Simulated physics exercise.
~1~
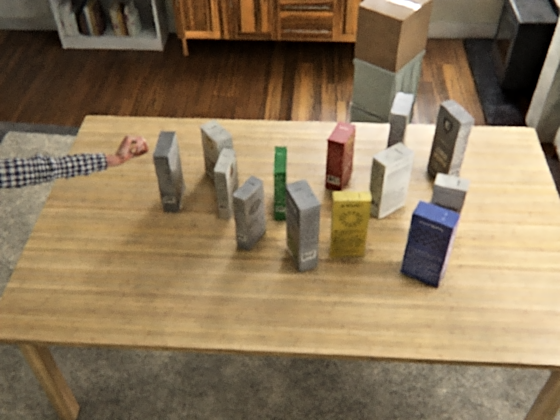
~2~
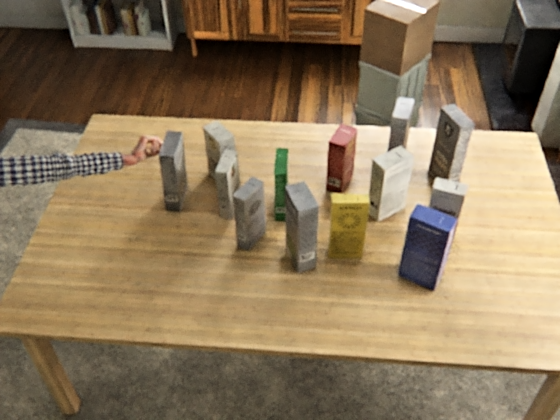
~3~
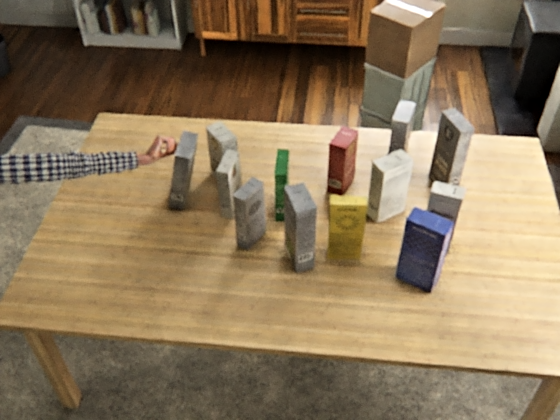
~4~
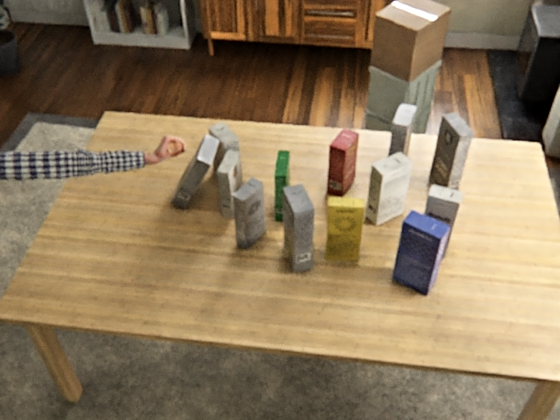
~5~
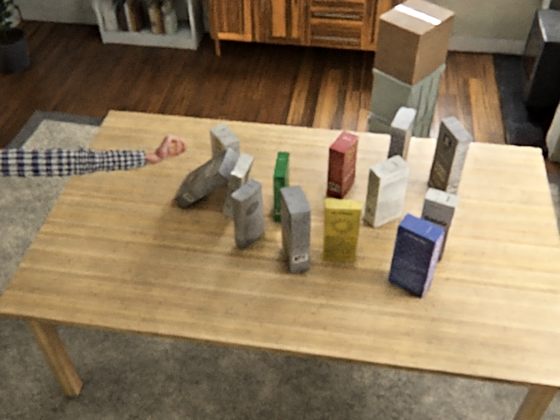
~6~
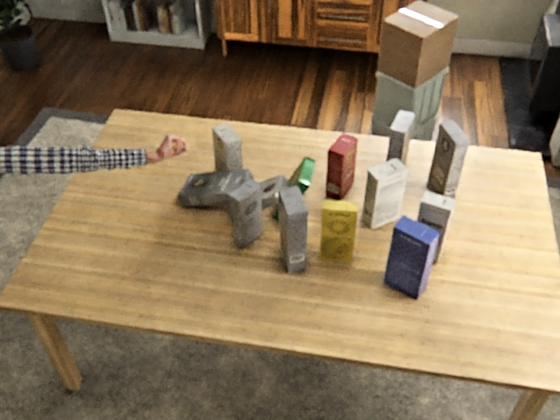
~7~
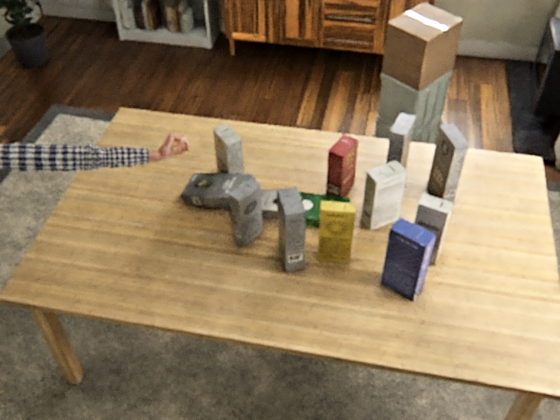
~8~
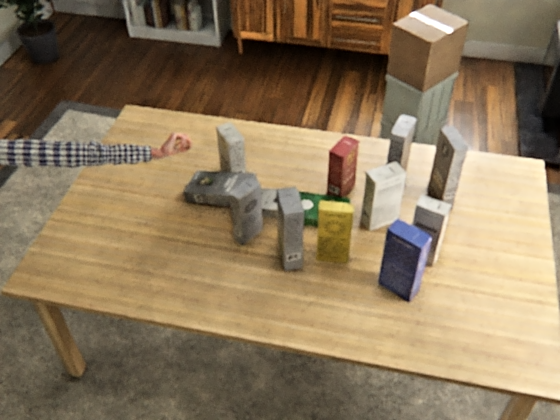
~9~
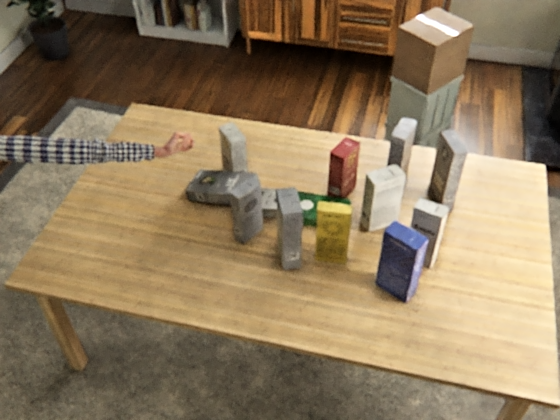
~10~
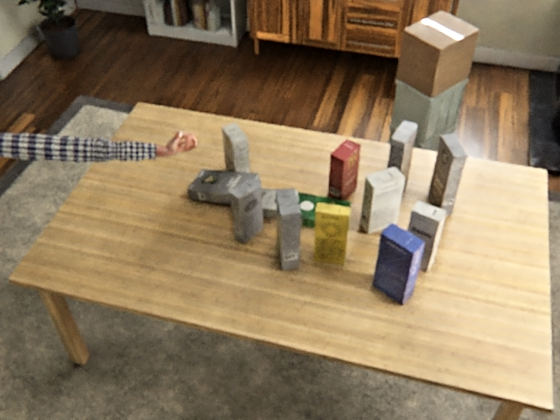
On a wooden table, a hand tips a gray box, toppling another and the green one.
